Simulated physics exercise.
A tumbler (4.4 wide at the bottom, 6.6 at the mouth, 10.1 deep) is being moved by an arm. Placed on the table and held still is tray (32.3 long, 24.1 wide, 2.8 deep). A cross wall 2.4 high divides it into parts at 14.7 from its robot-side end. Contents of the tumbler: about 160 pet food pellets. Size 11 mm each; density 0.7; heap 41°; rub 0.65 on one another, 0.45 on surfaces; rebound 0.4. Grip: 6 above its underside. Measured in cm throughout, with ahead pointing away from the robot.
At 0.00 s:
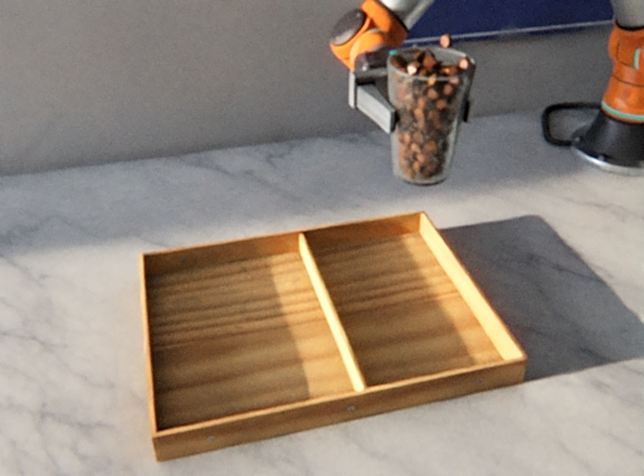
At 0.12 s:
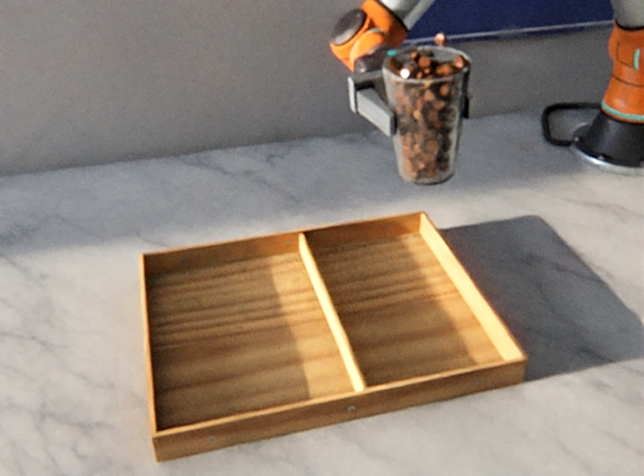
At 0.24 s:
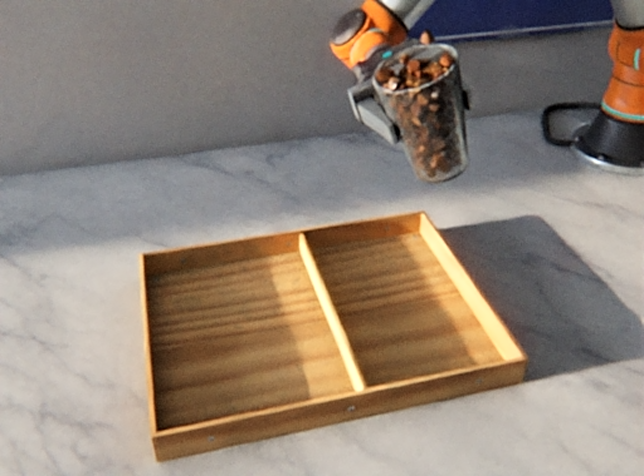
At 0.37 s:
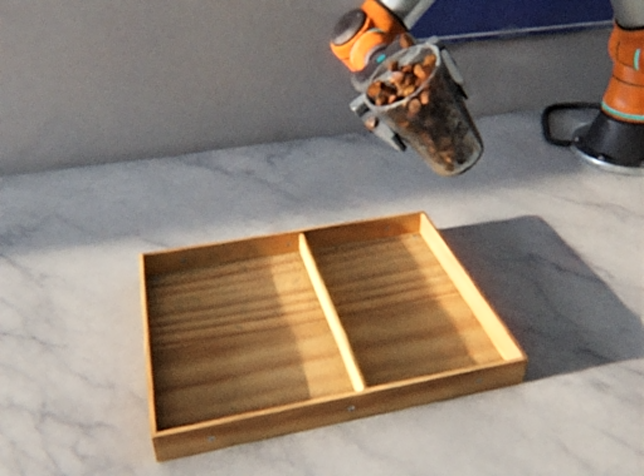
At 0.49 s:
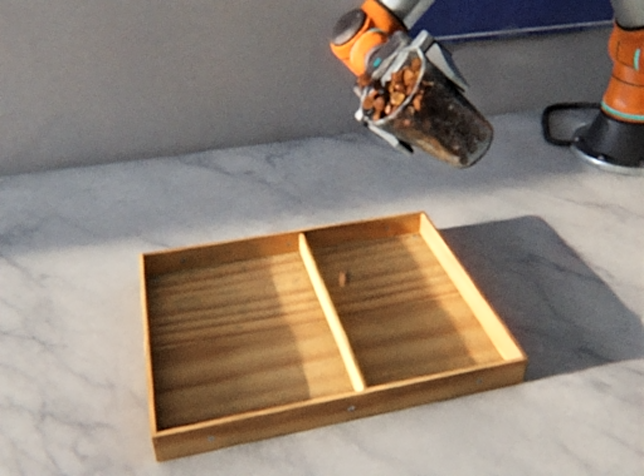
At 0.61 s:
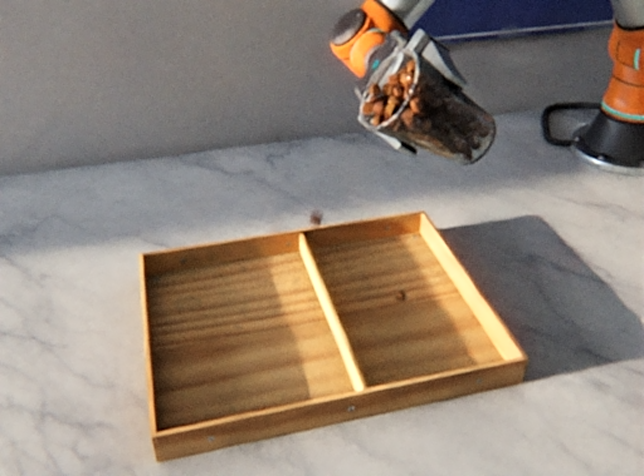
A robot arm tilts a tumbler of brown pellets leftward above a divided wooden tray.
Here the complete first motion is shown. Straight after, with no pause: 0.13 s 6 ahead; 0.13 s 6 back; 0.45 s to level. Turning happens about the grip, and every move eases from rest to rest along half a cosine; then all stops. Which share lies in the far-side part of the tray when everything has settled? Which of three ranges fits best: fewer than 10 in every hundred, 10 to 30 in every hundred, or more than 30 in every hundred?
From 10 to 30 in every hundred.
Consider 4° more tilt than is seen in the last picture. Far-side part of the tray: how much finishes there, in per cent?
Estimate: Around 20 per cent.
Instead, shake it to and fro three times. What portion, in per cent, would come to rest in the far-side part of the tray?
Roughly 25 percent.
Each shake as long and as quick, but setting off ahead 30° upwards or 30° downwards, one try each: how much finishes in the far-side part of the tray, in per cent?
Result: Approx. 40 % and 10 %, one try each.
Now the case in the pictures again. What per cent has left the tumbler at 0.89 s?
25 %.
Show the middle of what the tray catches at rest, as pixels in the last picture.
Around (246, 340).
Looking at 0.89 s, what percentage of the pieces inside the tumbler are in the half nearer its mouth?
I'd say close to 55 per cent.
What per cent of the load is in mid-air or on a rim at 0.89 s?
I'd put it near 22 per cent.
After 0.89 s, tilted 56° forward, highest piece 24 above the table; 125 in the tumbler, 1 in the robot-side part, 1 in the far-side part, 35 in flight or on a rim.
After 1.18 s, tilted 13° forward, highest piece 26 above the table; 125 in the tumbler, 26 in the far-side part, 9 in the robot-side part, 2 on the table or floor.
After 1.52 s, level, highest piece 26 above the table; 125 in the tumbler, 26 in the far-side part, 9 in the robot-side part, 2 on the table or floor.
After 2.57 s, level, highest piece 26 above the table; 125 in the tumbler, 26 in the far-side part, 9 in the robot-side part, 2 on the table or floor.
In the end, 125 in the tumbler, 26 in the far-side part, 9 in the robot-side part, 2 on the table or floor. That is 16 % in the far-side part of the tray.
